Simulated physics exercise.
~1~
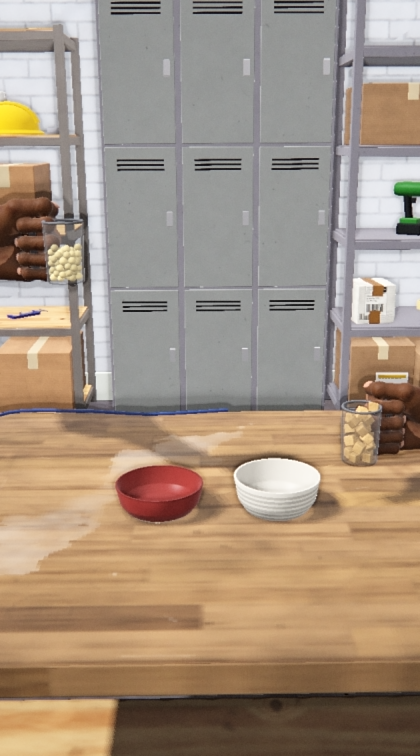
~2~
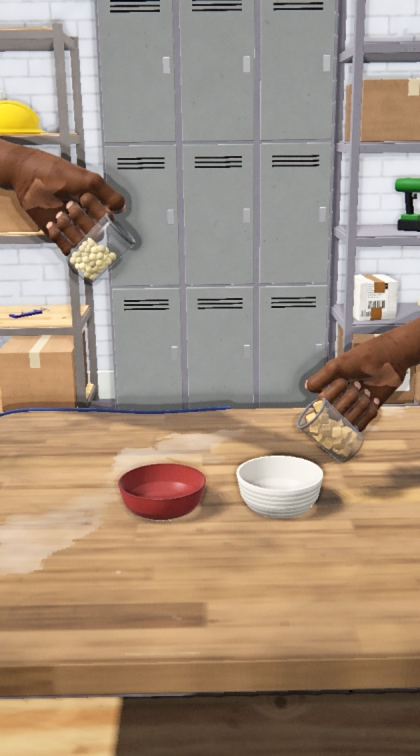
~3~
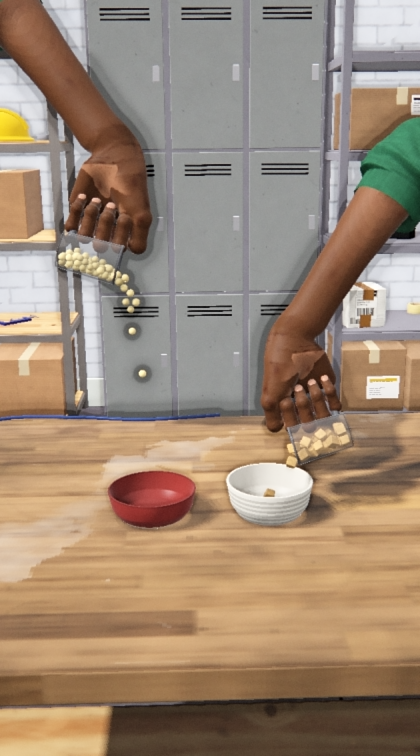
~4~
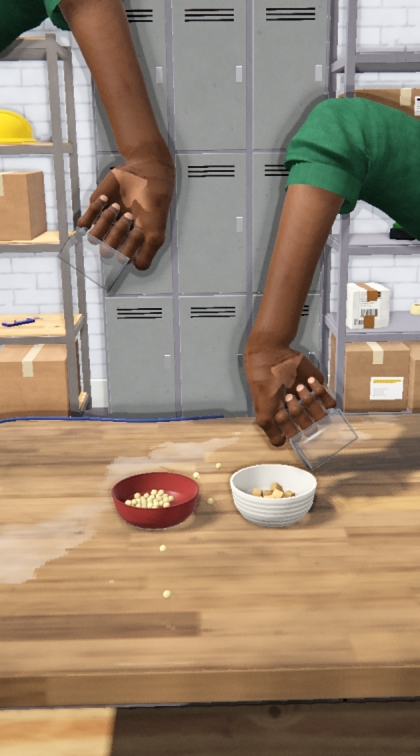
In a storage room with grey lockers and metal shelves, seen from the front of a wooden workbench, a red bowl sits left of a white one. Two hands hold clear cups, the left one high with pale round pieces, the right one lower with tan chunks. Both hands move inward and tip the cups over the bowls. The pale pieces fall a long way, while the chunks drop a short distance into the white bowl. Finally both cups are upturned and empty, with most pale pieces in the red bowl, a few scattered on the bench, and every chunk in the white bowl.
